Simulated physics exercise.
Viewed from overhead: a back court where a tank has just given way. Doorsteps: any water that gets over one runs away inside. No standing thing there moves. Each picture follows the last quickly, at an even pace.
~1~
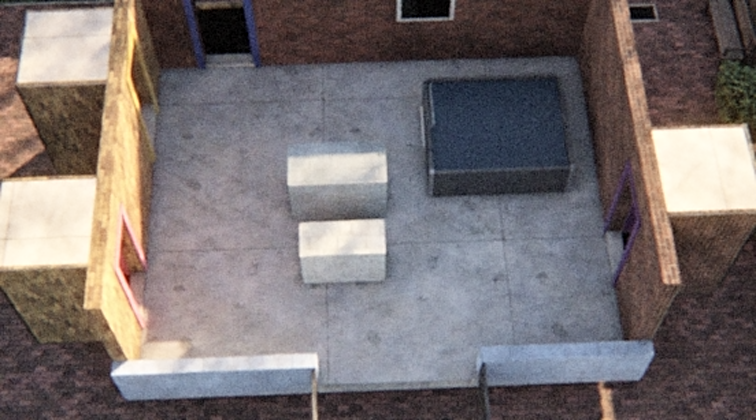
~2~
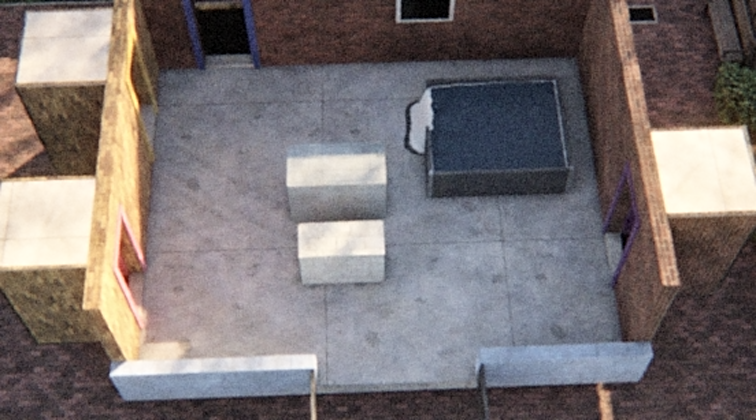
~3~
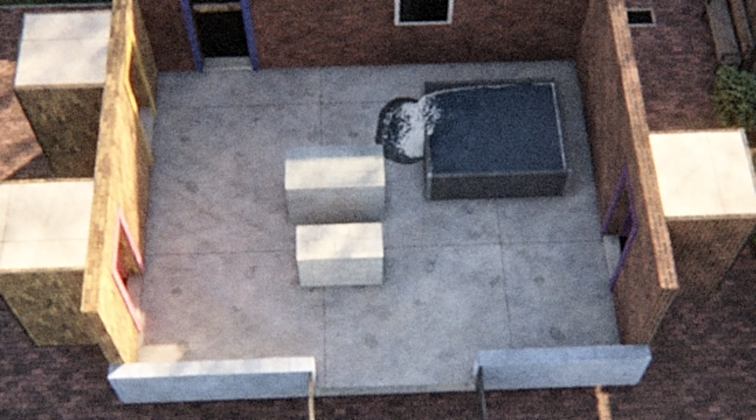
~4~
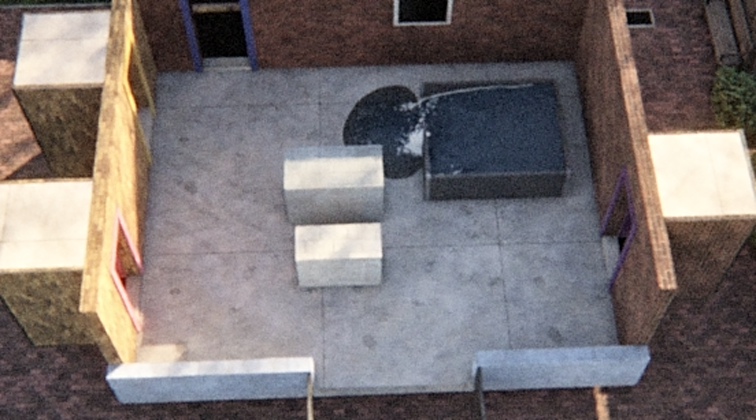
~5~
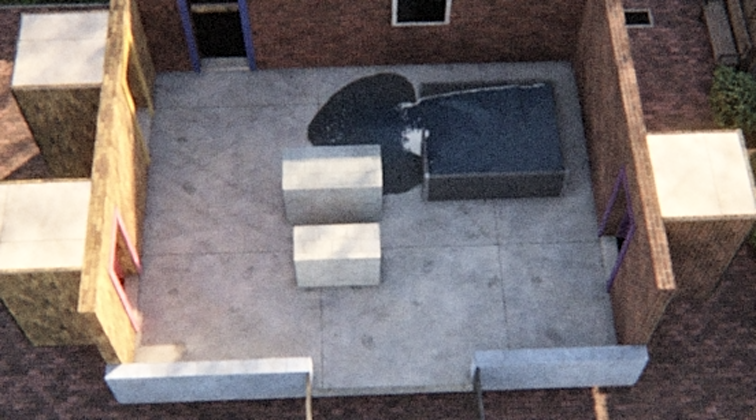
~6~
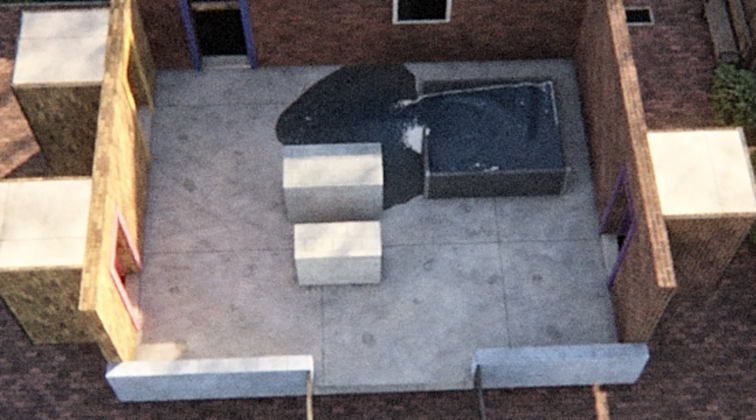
Dark water pours from the left side of a tank and spreads left across the court.
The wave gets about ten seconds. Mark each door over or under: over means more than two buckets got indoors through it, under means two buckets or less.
Blue door - over, yellow door - under, purple door - under, pink door - over.
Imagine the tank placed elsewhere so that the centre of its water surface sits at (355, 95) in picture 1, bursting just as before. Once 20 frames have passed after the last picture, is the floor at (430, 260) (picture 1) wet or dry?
Unflooded.
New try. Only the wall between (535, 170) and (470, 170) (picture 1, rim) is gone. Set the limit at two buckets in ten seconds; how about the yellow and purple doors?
Yellow: Under the line; purple: Over the line.
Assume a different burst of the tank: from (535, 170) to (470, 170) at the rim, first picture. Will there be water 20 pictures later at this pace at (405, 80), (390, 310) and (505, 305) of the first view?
Point by point: Untouched, swamped and swamped.
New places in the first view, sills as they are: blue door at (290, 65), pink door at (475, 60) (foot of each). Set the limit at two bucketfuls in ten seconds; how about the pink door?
The pink door is spared.
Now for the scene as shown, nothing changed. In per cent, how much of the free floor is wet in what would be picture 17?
I make it 35 per cent.
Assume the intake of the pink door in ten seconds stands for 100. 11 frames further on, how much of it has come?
By then roughly 0 percent of the ten-second total is in.
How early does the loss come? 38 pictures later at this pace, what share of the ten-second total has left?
By my reckoning, 35 %.
A moment on, water covers 25 % of the floor; the blue door wet at the sill, nothing in, the yellow door not reached, the purple door not reached, the pink door not reached.
Next, water covers 35 % of the floor; the blue door under two buckets in, the yellow door wet at the sill, nothing in, the purple door not reached, the pink door not reached.
Then, water covers 40 % of the floor; the blue door under two buckets in, the yellow door wet at the sill, nothing in, the purple door not reached, the pink door wet at the sill, nothing in.
Later, water covers 60 % of the floor; the blue door far over two buckets in, the yellow door wet at the sill, nothing in, the purple door not reached, the pink door under two buckets in.
In the end, water covers 90 % of the floor; the blue door far over two buckets in, the yellow door wet at the sill, nothing in, the purple door wet at the sill, nothing in, the pink door over two buckets in.
